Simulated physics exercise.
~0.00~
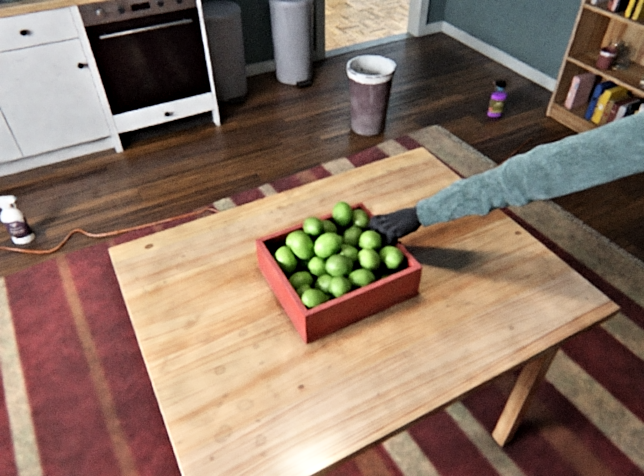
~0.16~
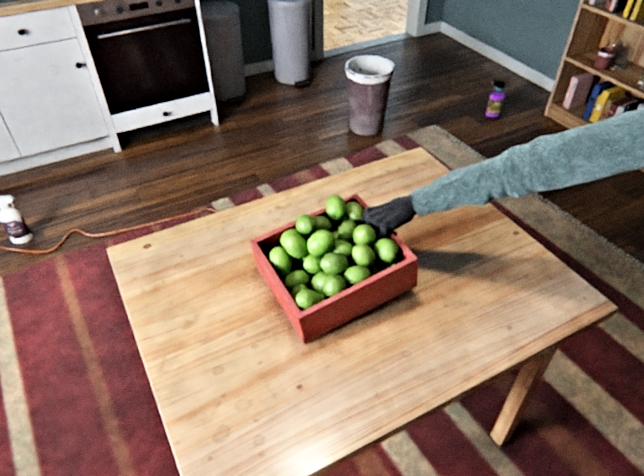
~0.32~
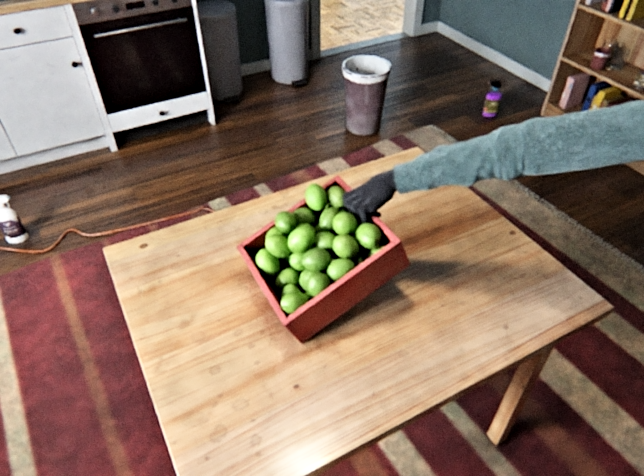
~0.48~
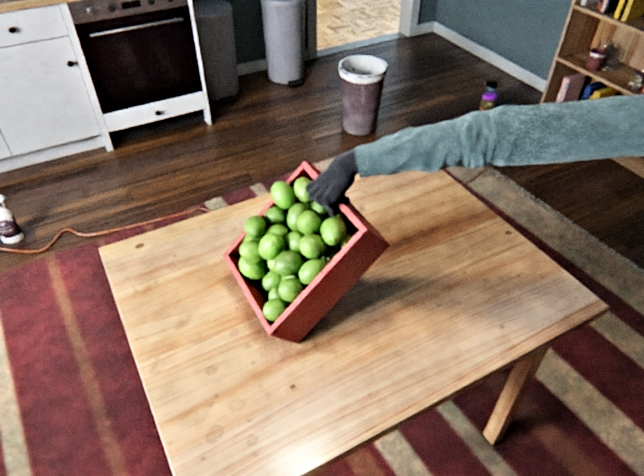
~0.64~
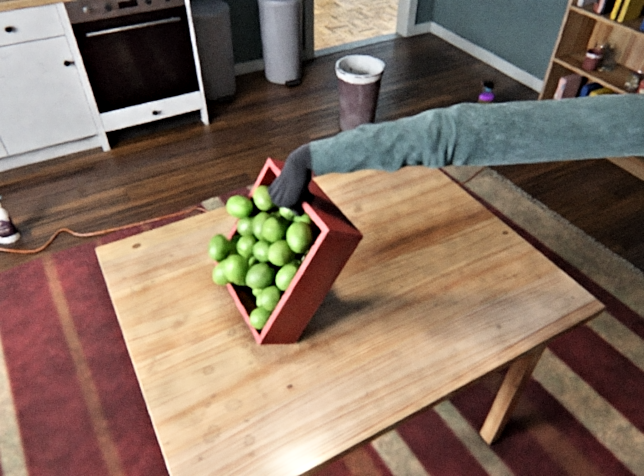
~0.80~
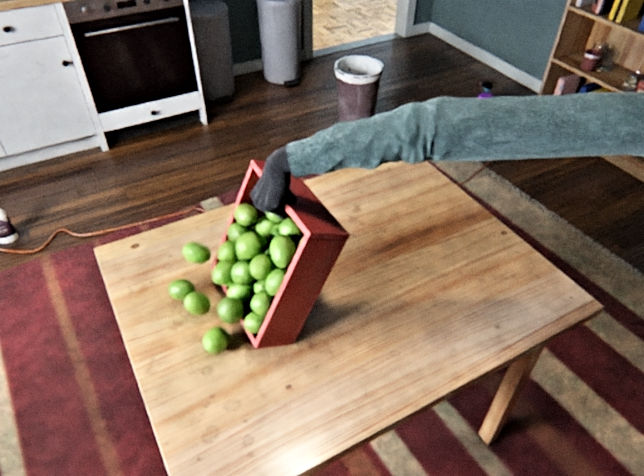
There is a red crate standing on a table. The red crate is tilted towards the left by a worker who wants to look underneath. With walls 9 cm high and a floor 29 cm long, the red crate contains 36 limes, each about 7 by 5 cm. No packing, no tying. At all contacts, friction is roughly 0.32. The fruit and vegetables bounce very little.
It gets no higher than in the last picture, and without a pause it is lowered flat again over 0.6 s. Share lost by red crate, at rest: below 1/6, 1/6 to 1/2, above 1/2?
1/6 to 1/2.
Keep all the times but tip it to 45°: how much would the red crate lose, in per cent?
Then it's 10 per cent for the red crate.
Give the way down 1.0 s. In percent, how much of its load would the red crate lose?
Red crate 20 per cent.
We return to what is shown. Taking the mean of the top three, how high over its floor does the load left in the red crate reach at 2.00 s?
11 centimetres high, more or less.
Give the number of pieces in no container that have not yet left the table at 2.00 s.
About 5.
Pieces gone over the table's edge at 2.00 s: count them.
Roughly 4.
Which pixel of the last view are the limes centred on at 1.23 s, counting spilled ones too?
At about (294, 272) in pixels.
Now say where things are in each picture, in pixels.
In the first frame (places track the rim corner closest to us here; the camera pans a little), red crate (309, 312); tipped 0°; all still inside.
Red crate (303, 314); tipped 7°, in the second frame.
Red crate (288, 320); tipped 23°, in the third frame.
Red crate (272, 329); tipped 41°, in the fourth frame.
Red crate (260, 338); tipped 57°, in the fifth frame.
Red crate (256, 342); tipped 64°; 4 out, the lowest lime at (217, 340), in the sixth frame.
After 0.99 s, tilt 49°; the red crate is down by 7 of 36.
After 1.23 s, tilt 13°; the red crate is down by 9 of 36.
After 1.57 s, tilt 0°; the red crate is down by 9 of 36.
When it is over (at 2.00 s), the red crate is down by 9 of 36. Asked share, 9 of 36, 25 per cent.
